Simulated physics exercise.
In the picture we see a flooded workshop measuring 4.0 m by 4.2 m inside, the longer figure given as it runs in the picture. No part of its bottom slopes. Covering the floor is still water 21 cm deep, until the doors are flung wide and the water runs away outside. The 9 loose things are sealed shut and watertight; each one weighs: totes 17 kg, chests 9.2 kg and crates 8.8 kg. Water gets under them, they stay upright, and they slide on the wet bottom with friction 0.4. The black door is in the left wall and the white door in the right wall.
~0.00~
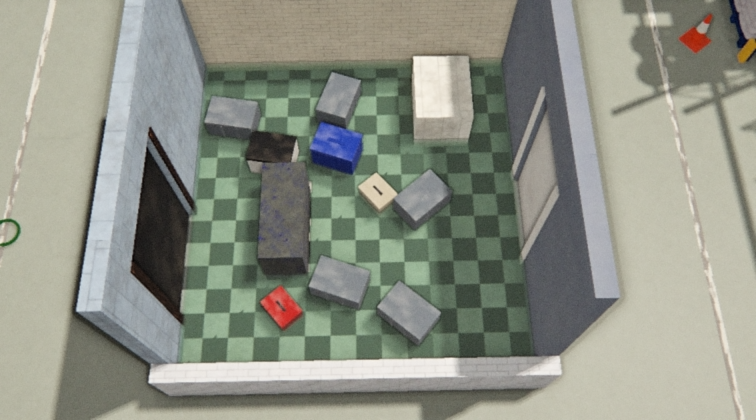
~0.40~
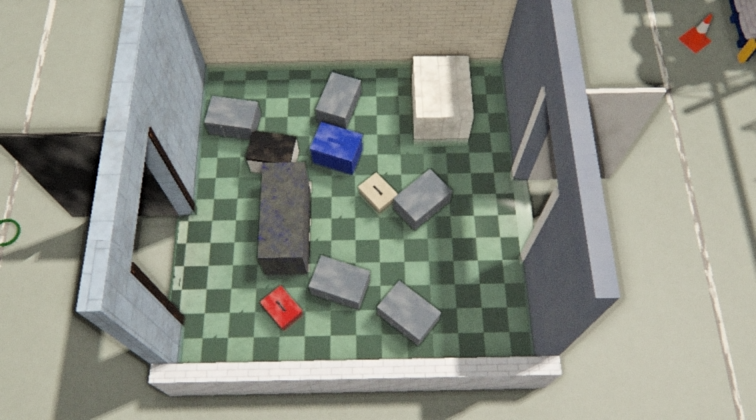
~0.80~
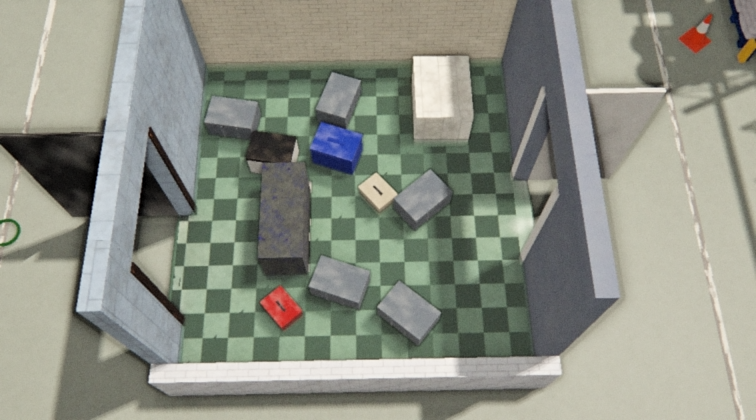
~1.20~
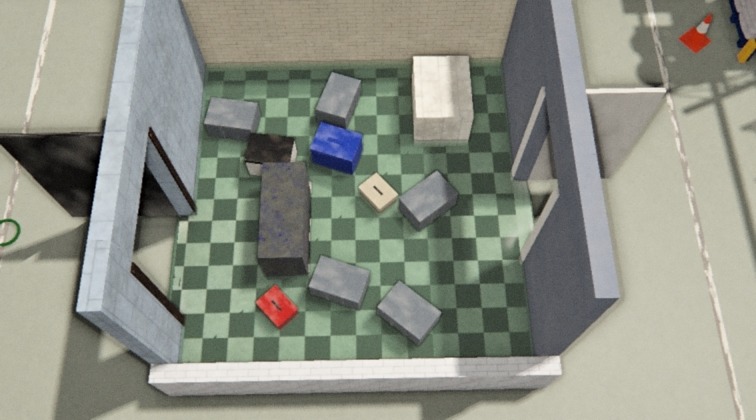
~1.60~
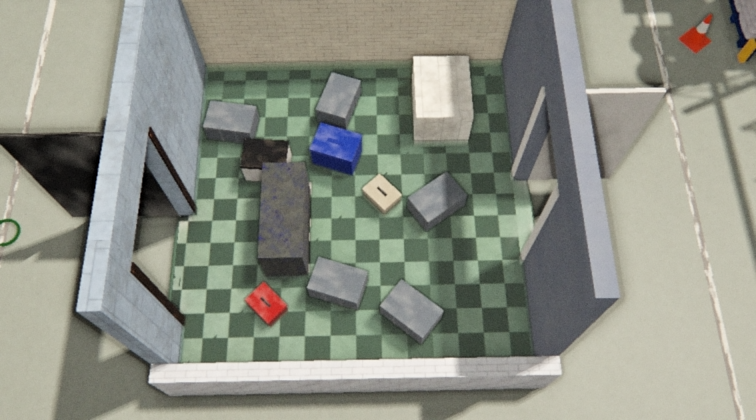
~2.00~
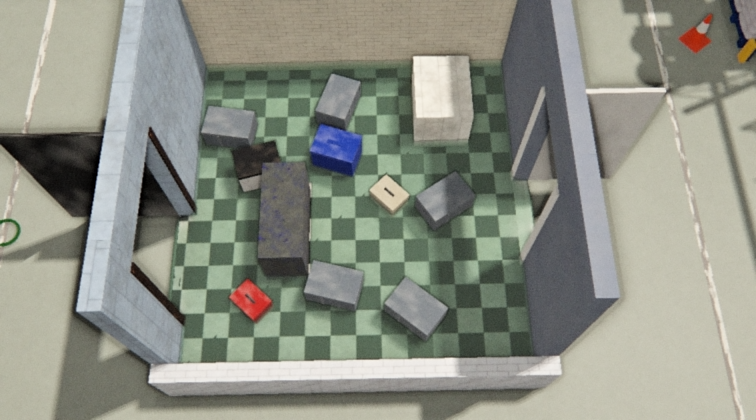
The video shows a green-checkered room scattered with boxes, seen from above, as a black door on the left and a white door on the right swing outward; then several boxes drift slightly, the red one moving left.
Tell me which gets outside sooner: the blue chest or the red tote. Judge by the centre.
The red one is outside sooner.
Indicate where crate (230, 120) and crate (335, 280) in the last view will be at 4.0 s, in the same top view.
Around (216, 163) and (306, 303).
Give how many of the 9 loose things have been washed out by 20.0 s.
The number is 5.
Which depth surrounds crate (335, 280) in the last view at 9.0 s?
Depth: Near 8 cm.
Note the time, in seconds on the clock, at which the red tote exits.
Roughly 4.0 s, I'd say.
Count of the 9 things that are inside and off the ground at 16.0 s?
At that point I count 3.
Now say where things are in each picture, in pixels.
In the first picture, the blue chest at (336, 142) floats; the red tote at (281, 306) floats; 21 cm deep round most things; 0 of 9 have shifted.
In the second picture, the blue chest at (336, 142) floats; the red tote at (281, 306), afloat; 21 cm deep round most things; 0 of 9 have shifted.
In the third picture, the blue chest at (336, 142), afloat; the red tote at (281, 306), afloat; about 3090 L in view; 0 of 9 have shifted.
In the fourth picture, the blue chest at (336, 142) floats; the red tote at (276, 306), afloat, 6 cm from its start; 21 cm deep round most things; 2 of 9 have shifted.
In the fifth picture, the blue chest at (336, 142), afloat; the red tote at (266, 302) floats, 20 cm from its start; about 2880 L in view; 5 of 9 have shifted.
In the sixth picture, the blue chest at (336, 143) floats; the red tote at (250, 299) floats, 38 cm from its start; about 2780 L in view; 7 of 9 have shifted.
After 4.0 s the blue chest is near (337, 162), 0.3 m from its start, afloat; the red tote has gone out (at 3.8 s); 1 of 9 are out; 8 afloat.
After 9.0 s the blue chest is near (343, 176), 0.4 m from its start, afloat; the red tote has gone out (at 3.8 s); 4 of 9 are out; 4 afloat.
After 16.0 s the blue chest is near (359, 237), 1.2 m from its start, afloat; the red tote has gone out (at 3.8 s); 5 of 9 are out; 3 afloat.
After 20.0 s the blue chest is near (368, 243), 1.3 m from its start, afloat; the red tote has gone out (at 3.8 s); 5 of 9 are out; 3 afloat.
